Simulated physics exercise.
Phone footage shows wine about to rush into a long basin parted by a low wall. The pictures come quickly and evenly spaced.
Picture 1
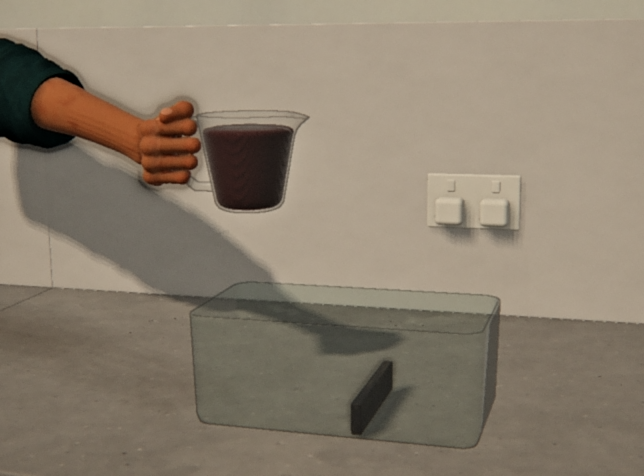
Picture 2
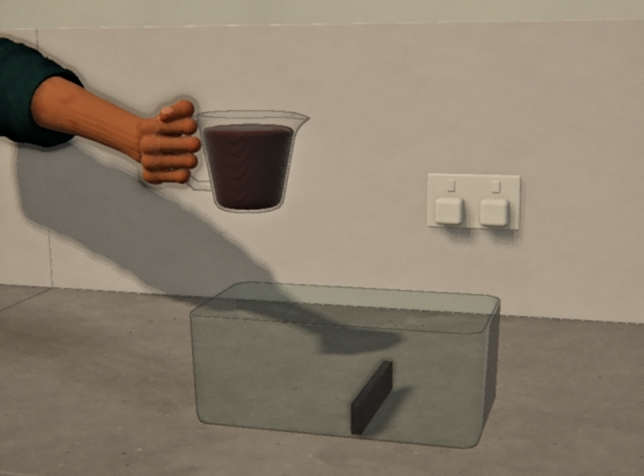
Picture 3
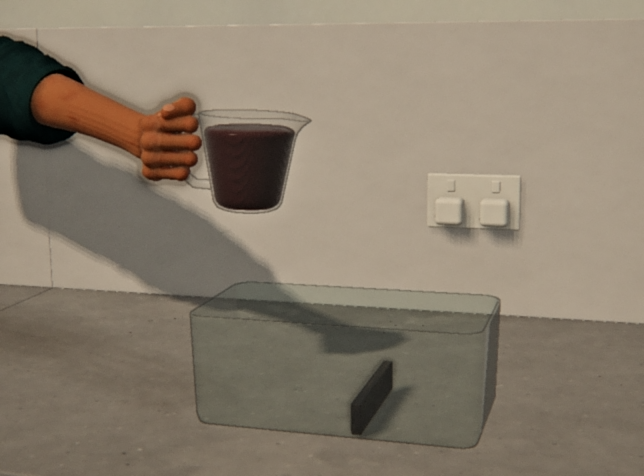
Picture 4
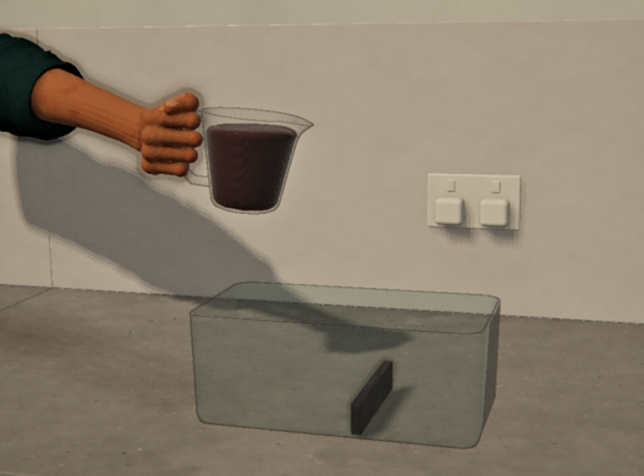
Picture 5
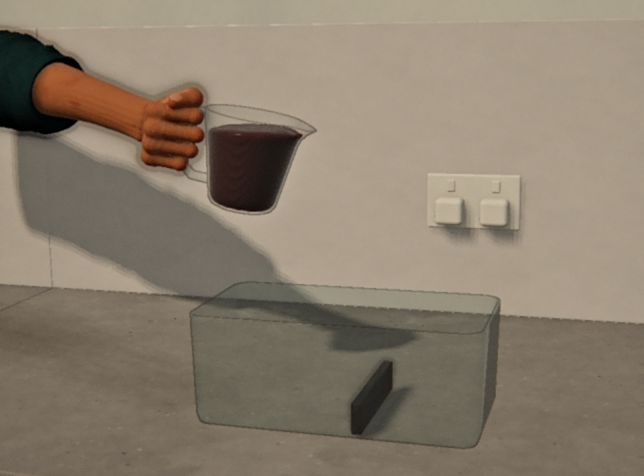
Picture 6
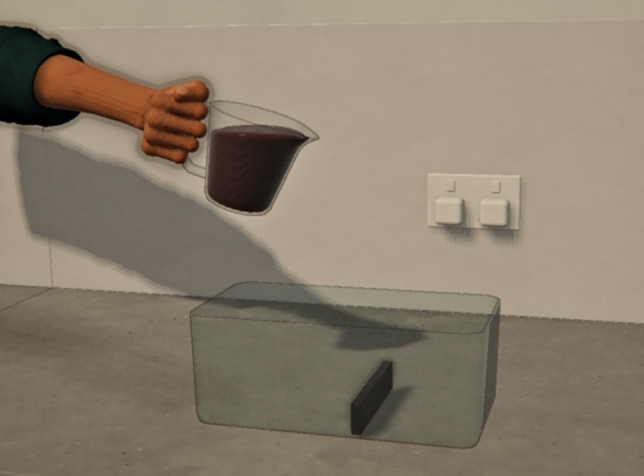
At first, a hand at the left holds a clear jug of dark red liquid upright above a long glass basin with a low dark wall inside. Then the hand slowly tilts the jug to the right, its spout dipping slightly as the liquid shifts toward that side, while the basin stays still.
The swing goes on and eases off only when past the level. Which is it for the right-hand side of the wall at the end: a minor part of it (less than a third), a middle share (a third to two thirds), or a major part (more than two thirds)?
It holds a middle share.
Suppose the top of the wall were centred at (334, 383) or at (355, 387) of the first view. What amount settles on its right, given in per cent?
In order, some 90 and 70 in a hundred.
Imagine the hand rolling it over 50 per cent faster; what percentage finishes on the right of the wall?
I'd say roughly 30 in every hundred ends up there.
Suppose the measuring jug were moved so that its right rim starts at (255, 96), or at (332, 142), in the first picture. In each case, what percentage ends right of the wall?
First about 10, then 70 per cent.
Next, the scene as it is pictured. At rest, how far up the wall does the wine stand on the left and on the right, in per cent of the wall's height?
Left 30 per cent, right 30.
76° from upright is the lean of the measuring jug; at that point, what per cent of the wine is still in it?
Roughly 60 percent.
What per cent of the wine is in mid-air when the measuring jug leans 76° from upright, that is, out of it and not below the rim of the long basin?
Around 30 %.
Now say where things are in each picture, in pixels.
Tilt 0°; pouring edge (309, 117); surface from (208, 128) to (295, 129); the long basin's rim runs from (214, 299) to (492, 316); the wall's top is at (373, 382), in the first picture.
Tilt 1°; pouring edge (310, 117); surface from (208, 128) to (295, 129), in the second picture.
Tilt 3°; pouring edge (311, 120); surface from (210, 127) to (296, 131), in the third picture.
Tilt 6°; pouring edge (313, 124); surface from (211, 126) to (298, 132), in the fourth picture.
Tilt 11°; pouring edge (316, 130); surface from (214, 127) to (302, 134), in the fifth picture.
Tilt 17°; pouring edge (319, 138); surface from (216, 130) to (309, 136), in the sixth picture.
A moment on, the measuring jug is tipped on its side and 61 per cent is still to pour, 2 is left of the wall and 9 right of it.
Next, the measuring jug is tipped right over and 10 per cent is still to pour, 32 is left of the wall and 40 right of it.
Then the measuring jug is tipped right over and 0 per cent is still to pour, 57 is left of the wall and 41 right of it.
Later the measuring jug is tipped right over and 0 per cent is still to pour, 57 is left of the wall and 42 right of it.
In the end 57 per cent lies left of the wall, 42 right of it and 1 outside.
